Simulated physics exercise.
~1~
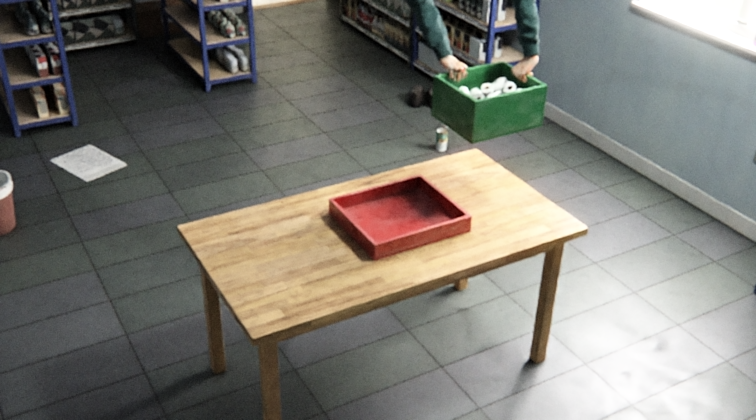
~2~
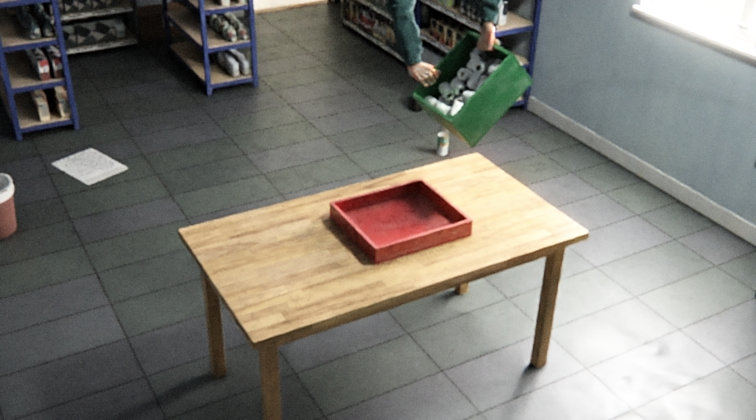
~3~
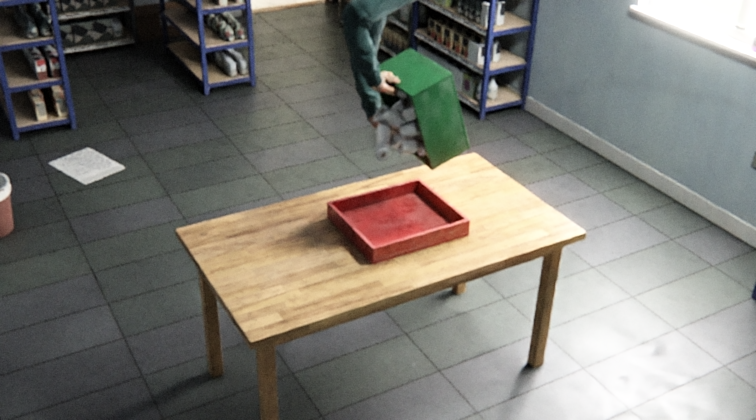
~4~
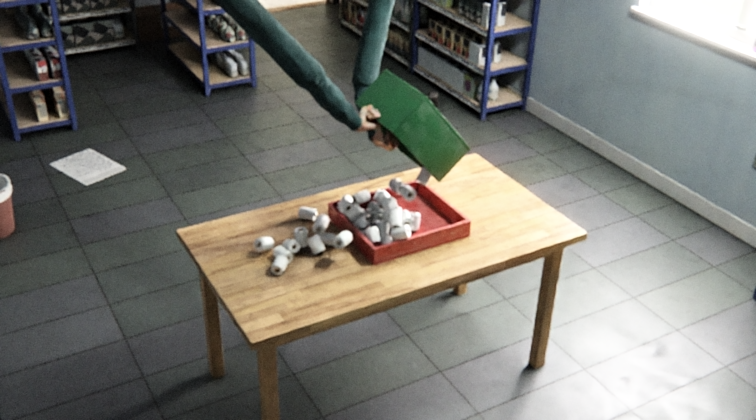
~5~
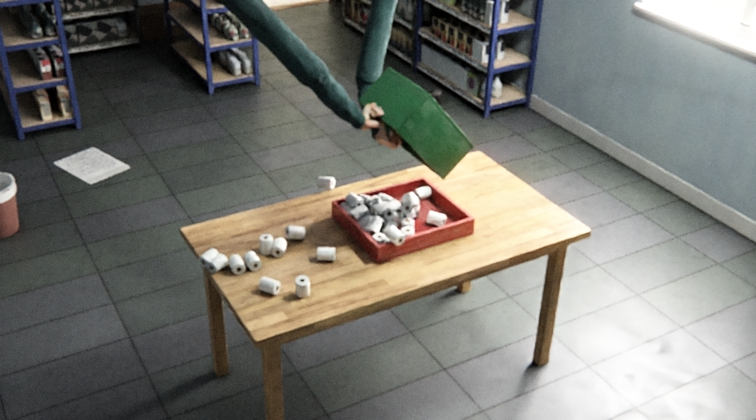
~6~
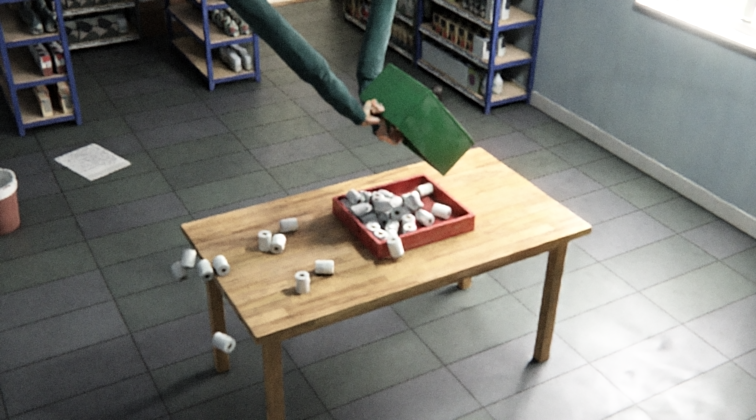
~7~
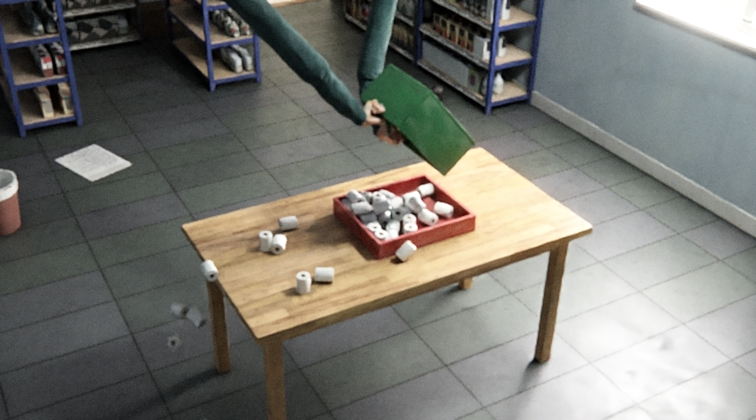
Green box tipped by a worker's hands pouring white paper rolls into a red tub, several rolling left and off the table.
